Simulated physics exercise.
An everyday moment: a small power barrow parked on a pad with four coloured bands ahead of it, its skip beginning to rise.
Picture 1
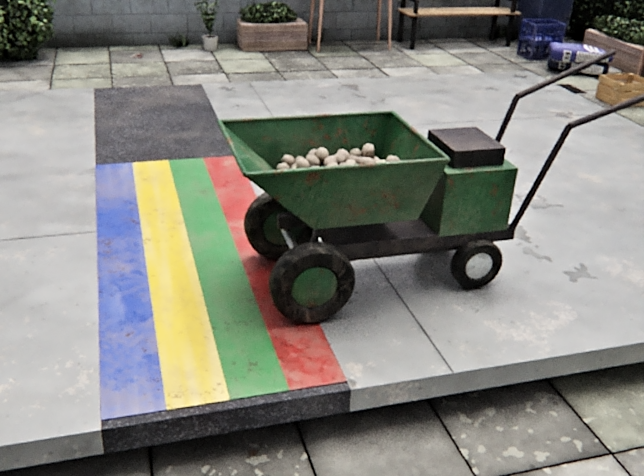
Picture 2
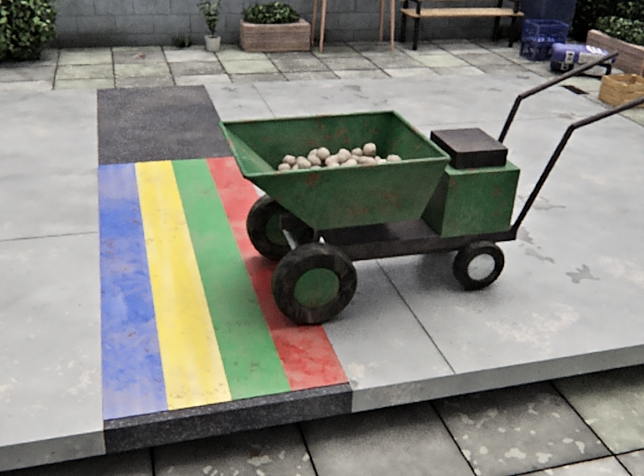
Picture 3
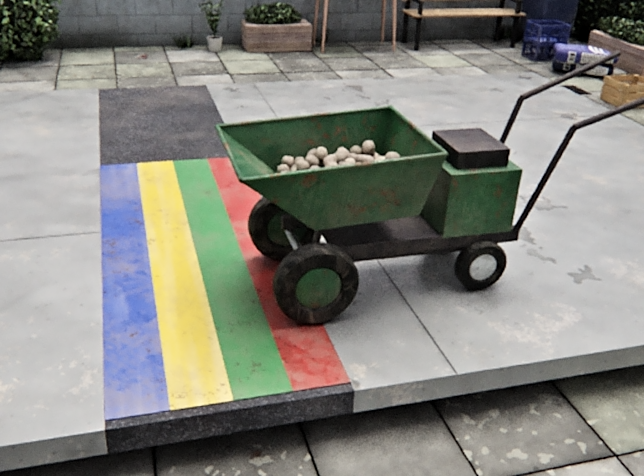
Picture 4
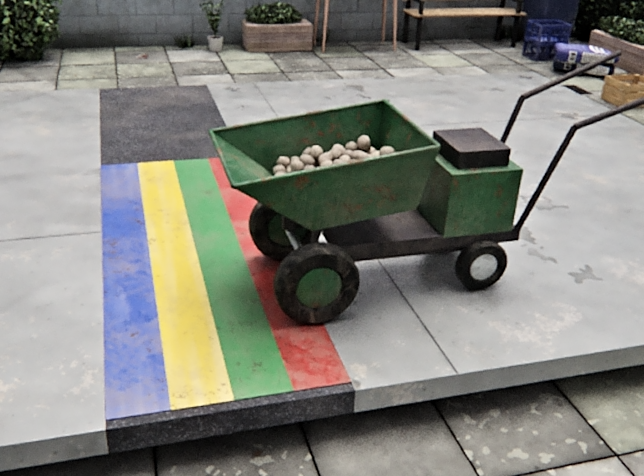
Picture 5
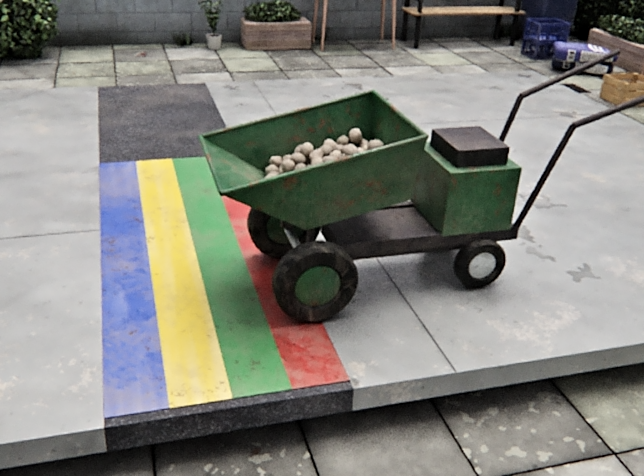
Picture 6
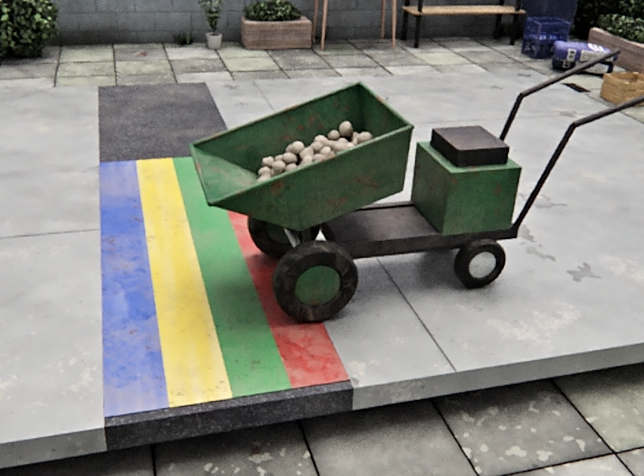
In this clip, a green barrow loaded with pebbles stands beside blue, yellow, green and red stripes on a grey slab; its skip sits level, then tilts gradually, the left lip lowering and the right end rising.
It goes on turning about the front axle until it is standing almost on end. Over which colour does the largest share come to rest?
The largest share rests over blue.
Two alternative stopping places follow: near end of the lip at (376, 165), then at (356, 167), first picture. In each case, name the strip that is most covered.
Place 1 - the strip in green; place 2 - green.
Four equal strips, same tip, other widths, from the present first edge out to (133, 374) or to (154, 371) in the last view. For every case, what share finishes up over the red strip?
Near 0 % and 0 %.
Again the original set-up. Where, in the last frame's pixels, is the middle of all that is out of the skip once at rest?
(113, 300).
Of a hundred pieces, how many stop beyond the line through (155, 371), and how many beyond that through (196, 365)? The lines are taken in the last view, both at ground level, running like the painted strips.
About 60 percent, then about 70 percent.
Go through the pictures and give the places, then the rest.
In the first frame, lip of the skip at (246, 175), level; top of the load at (361, 177), river pebbles; red strip at (302, 347); green strip at (248, 355); yellow strip at (190, 363); blue strip at (131, 372).
In the second frame, lip of the skip at (246, 177), level; top of the load at (361, 172).
In the third frame, lip of the skip at (242, 181), tipped barely; top of the load at (359, 170).
In the fourth frame, lip of the skip at (234, 187), tipped a little; top of the load at (355, 172).
In the fifth frame, lip of the skip at (222, 193), tipped a little; top of the load at (362, 160).
In the sixth frame, lip of the skip at (210, 204), tipped clearly; top of the load at (352, 156); red strip at (305, 346); green strip at (250, 353); yellow strip at (193, 361); blue strip at (134, 369).
Soon, skip tipped steeply; all in the skip.
A while on, skip tipped right over; about half in the skip; a stray few over the yellow strip; about a third over the blue strip; a small part off the paint.
Towards the end, skip tipped right over; about a quarter in the skip; a stray few over the yellow strip; about a third over the blue strip; about a quarter off the paint.
Finally, skip tipped right over; about a quarter in the skip; none over the red strip; none over the green strip; a stray few over the yellow strip; about a third over the blue strip; about a quarter off the paint.
